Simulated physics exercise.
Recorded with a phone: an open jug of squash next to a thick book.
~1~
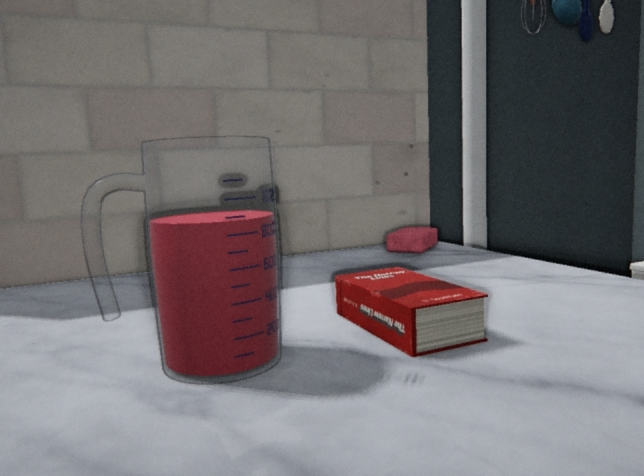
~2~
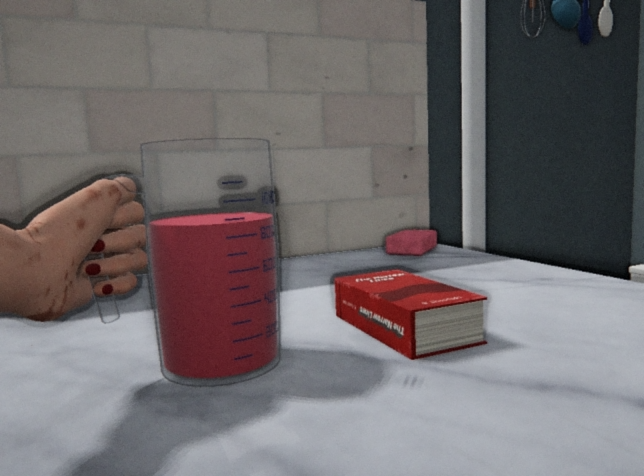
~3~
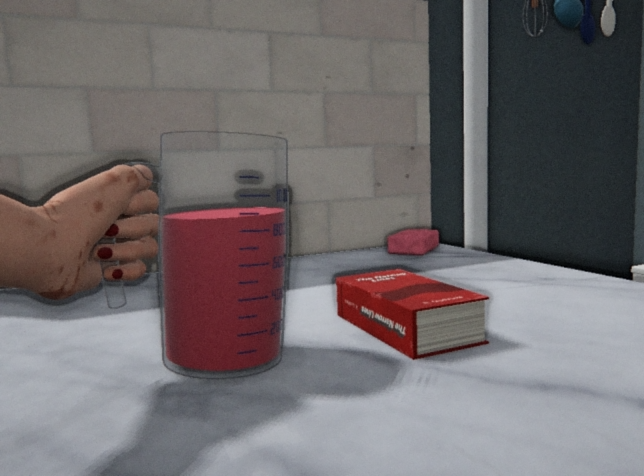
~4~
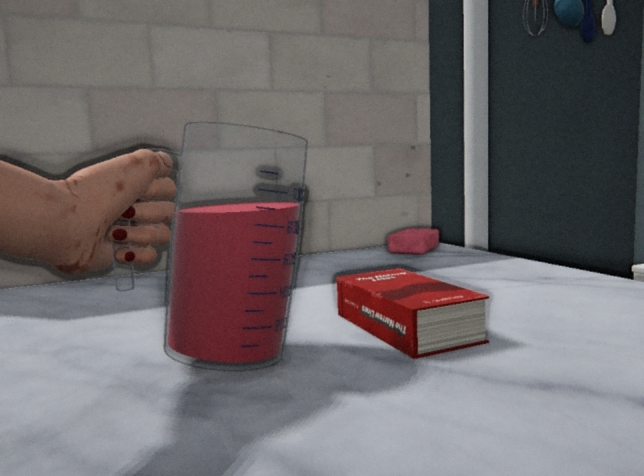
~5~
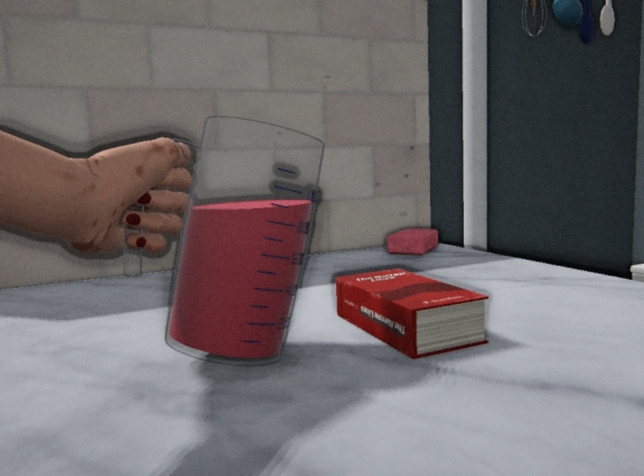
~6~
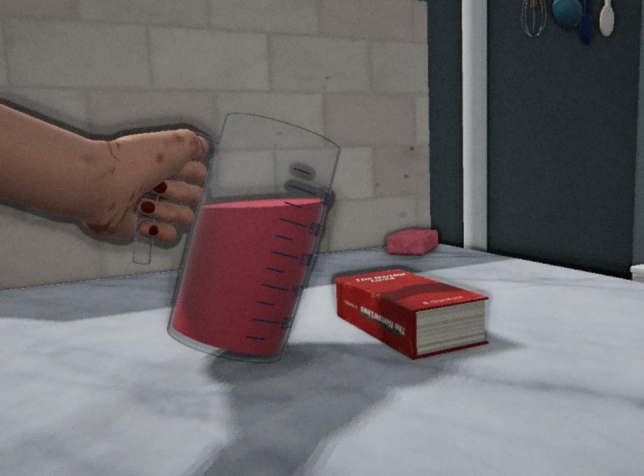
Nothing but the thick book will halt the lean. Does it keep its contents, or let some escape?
A mess.
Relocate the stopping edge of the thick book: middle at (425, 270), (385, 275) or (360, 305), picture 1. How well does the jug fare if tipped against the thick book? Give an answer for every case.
Overflow, overflow, overflow.
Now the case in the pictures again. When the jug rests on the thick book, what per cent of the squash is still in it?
I make it 75 per cent.
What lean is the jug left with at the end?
65°, roughly.
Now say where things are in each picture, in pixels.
In the first picture, it stands upright; jug (216, 249) about two thirds full.
In the second picture, a hand takes hold; jug about two thirds full, surface at (213, 220); thick book (404, 307).
In the third picture, tipping on its foot; jug (225, 246) about two thirds full.
In the fourth picture, the top moves towards the thick book; jug about two thirds full, surface at (239, 209); thick book (406, 306).
In the fifth picture, on the way over; jug (246, 237) about two thirds full.
In the sixth picture, it is leaning; jug about two thirds full, surface at (264, 204); thick book (405, 307).
Shortly, the jug leans by about 40°; none is lost.
Then, the jug leans by about 55°; it has lost some; nearly all of the squash is inside.
At the finish, the jug leans by about 65°, against the thick book; it has lost some; about three quarters of the squash is inside.
